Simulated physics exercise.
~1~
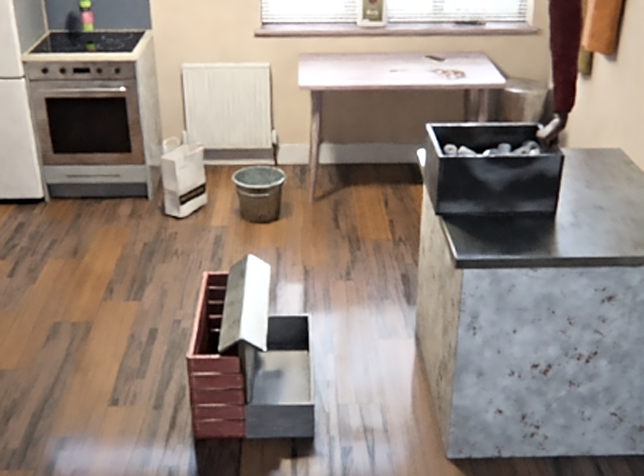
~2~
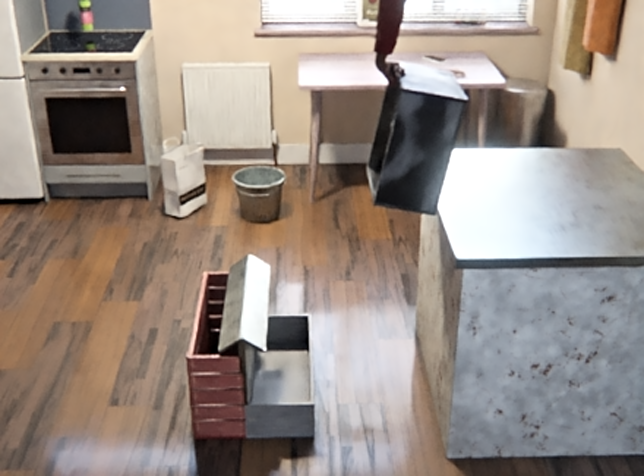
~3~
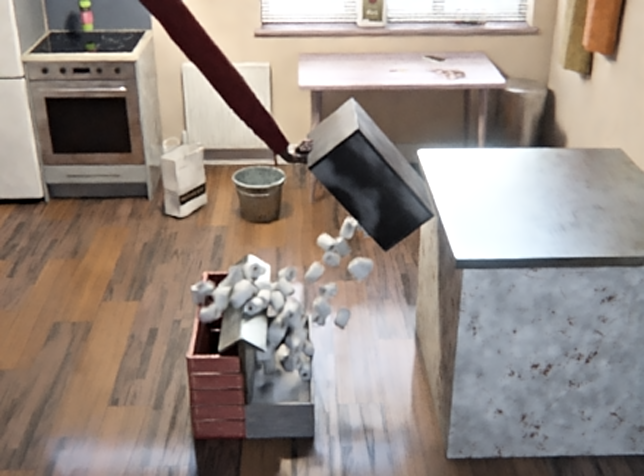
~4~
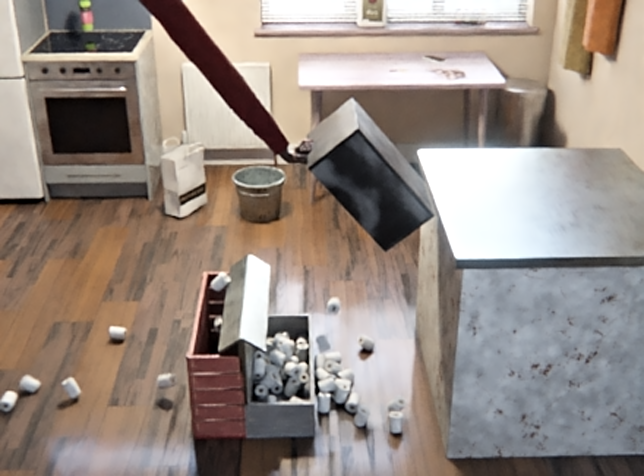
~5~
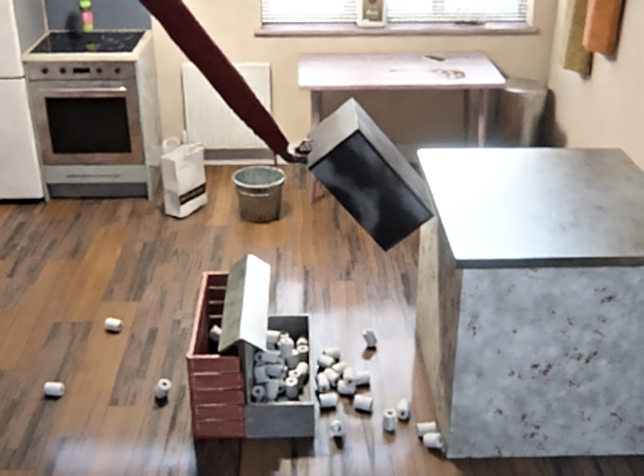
A kitchen with a dark wooden floor is seen from slightly above, with an oven at the left, a table under the window and a grey mottled bench at the right. A black crate of pale rolls sits on the bench, while a red slatted box and a grey tote stand below, divided by a sloped ridge. A dark red arm swings the crate off the edge and tips it steeply. The rolls tumble out over the ridge. Most land in the grey tote, some in the red box, and others scatter across the floor, mainly right of the tote, with a few at the left.
